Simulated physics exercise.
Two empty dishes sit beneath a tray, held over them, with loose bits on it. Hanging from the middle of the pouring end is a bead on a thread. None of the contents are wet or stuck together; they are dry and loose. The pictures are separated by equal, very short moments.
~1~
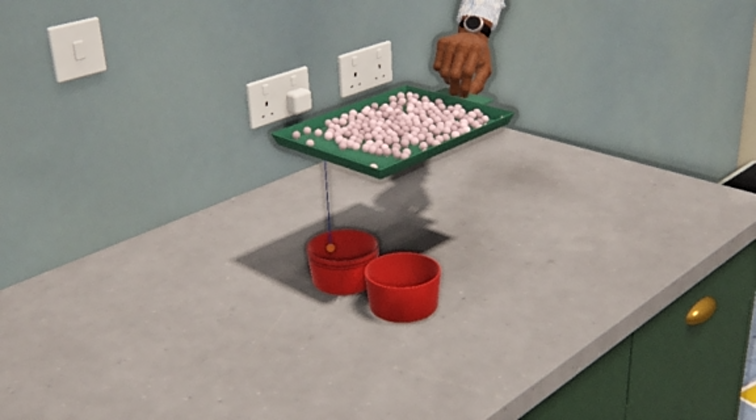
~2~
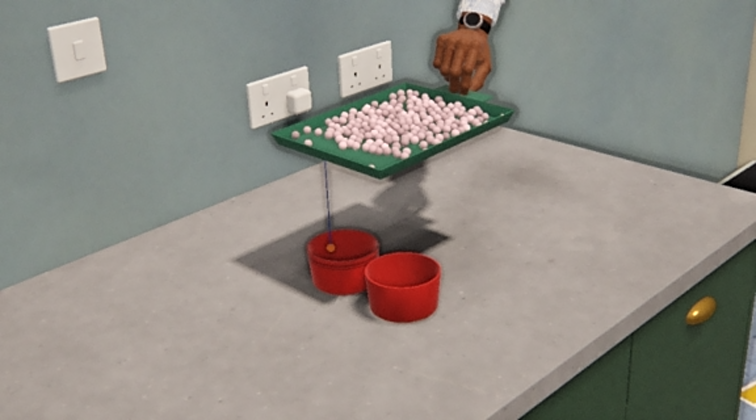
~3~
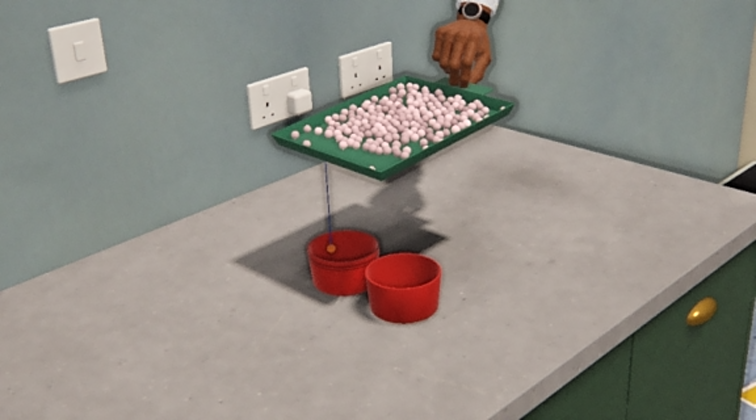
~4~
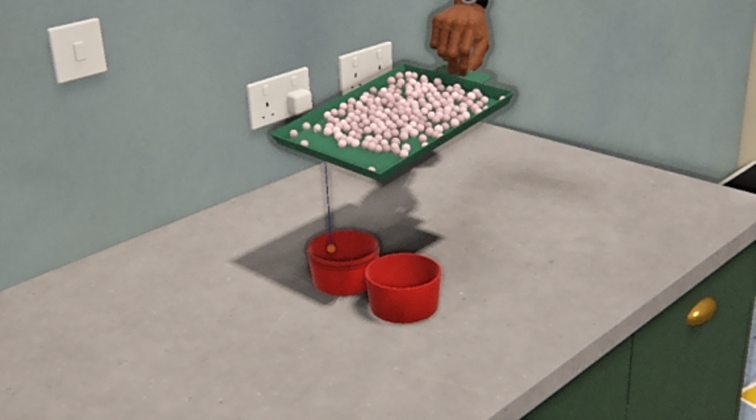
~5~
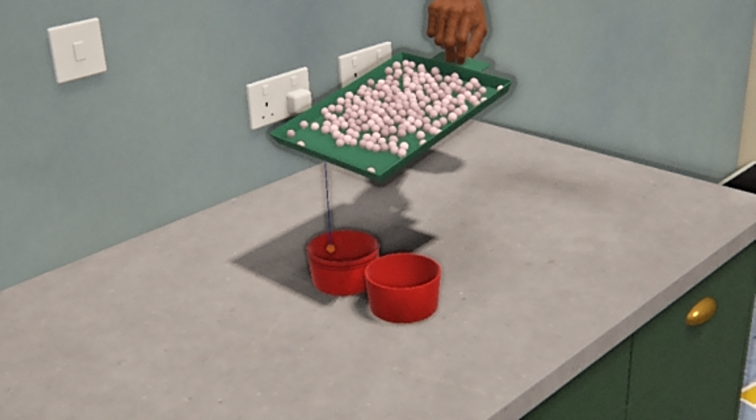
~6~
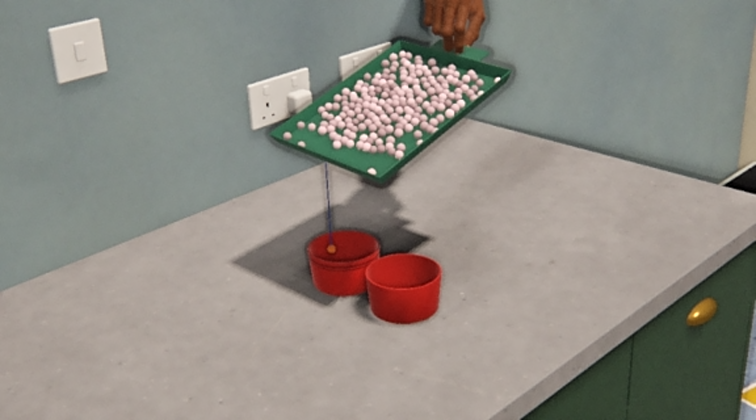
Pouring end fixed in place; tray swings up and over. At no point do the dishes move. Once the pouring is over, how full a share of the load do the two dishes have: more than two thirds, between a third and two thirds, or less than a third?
Most likely the dishes will fail to trap a third of the load.
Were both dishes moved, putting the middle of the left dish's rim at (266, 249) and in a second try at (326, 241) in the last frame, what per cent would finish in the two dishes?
The first try yields 40% and the second yields 0%.
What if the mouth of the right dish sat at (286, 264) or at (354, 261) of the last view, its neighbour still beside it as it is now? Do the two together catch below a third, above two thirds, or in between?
Position 1 - under a third; position 2 - below one third.
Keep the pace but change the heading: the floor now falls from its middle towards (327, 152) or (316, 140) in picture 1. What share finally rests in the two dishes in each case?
About 0 %, then 0 %.
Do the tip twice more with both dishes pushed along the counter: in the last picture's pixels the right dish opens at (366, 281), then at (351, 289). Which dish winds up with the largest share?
Attempt 1: The one on the right side. Attempt 2: The one on the right side.
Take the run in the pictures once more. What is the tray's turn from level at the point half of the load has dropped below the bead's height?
Around 70° of tilt.
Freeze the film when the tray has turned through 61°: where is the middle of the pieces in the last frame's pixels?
Centre estimate: (332, 206).
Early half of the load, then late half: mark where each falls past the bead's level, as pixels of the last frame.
Earlier portion about (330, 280); later portion about (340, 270).
Shortly afterwards, tray tipped steeply; near half on the tray; near a third outside both; near a quarter in the air.
Next, tray tipped past a quarter turn; all but a few outside both; only a few in the air.
Some moments later, tray tipped past a quarter turn; the whole lot outside both.
In the end, tray tipped past a quarter turn; none at all in the right dish; none at all in the left dish; the whole lot outside both.
